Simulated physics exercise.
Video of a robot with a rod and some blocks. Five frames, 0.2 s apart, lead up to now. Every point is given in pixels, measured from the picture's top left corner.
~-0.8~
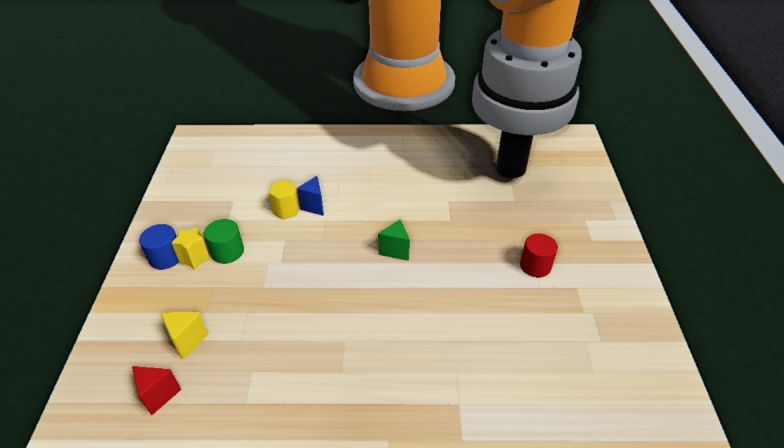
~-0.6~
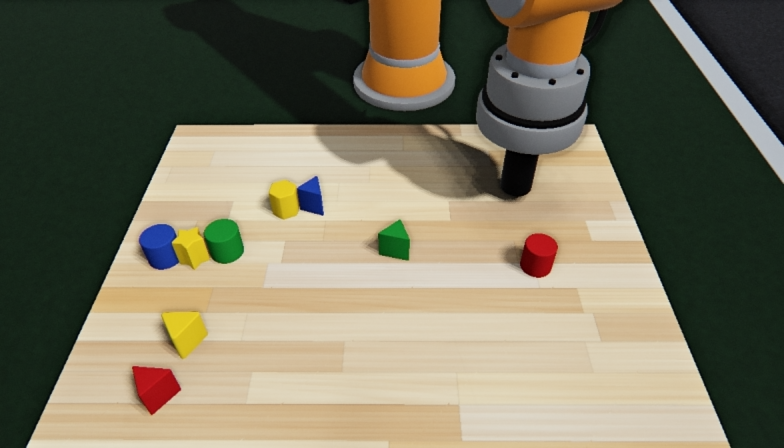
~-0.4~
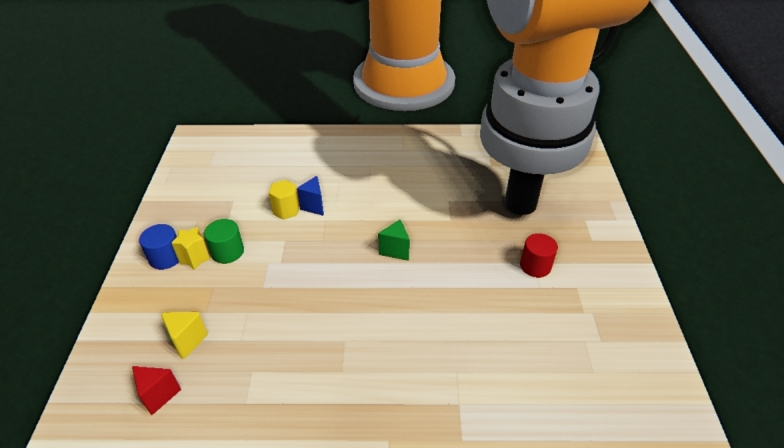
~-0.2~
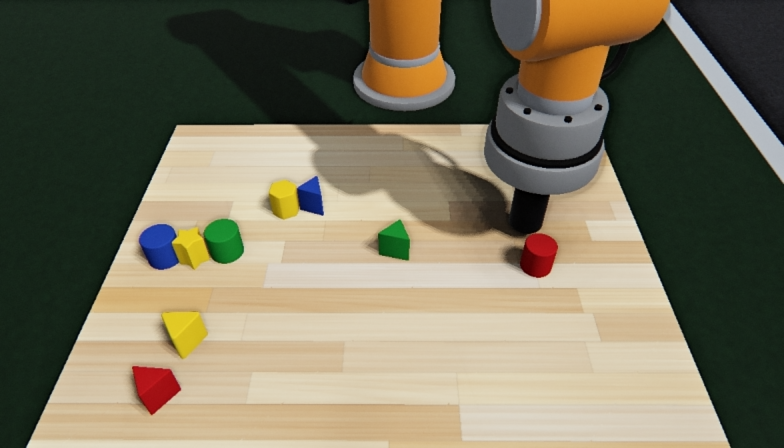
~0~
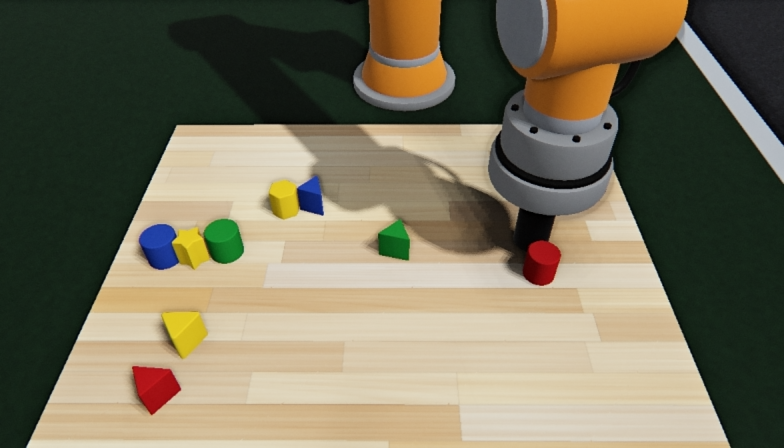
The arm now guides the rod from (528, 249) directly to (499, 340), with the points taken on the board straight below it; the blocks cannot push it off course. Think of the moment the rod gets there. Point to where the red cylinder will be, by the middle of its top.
The middle of its upper face should be somewhere near (554, 286).
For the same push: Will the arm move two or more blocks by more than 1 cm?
The answer is no.
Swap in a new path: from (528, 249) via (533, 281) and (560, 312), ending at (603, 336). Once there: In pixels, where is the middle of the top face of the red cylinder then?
I'd say the red cylinder ends with its top centre at (615, 347).
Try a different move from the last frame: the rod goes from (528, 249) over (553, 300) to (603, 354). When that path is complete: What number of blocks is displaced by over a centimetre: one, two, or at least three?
The count will be 1.
What follows on the original path. One third of the way, rod (521, 269); red cylinder (551, 277).
Two thirds of the way, rod (511, 299); red cylinder (554, 286).
At the end, rod (500, 332); red cylinder (554, 286).
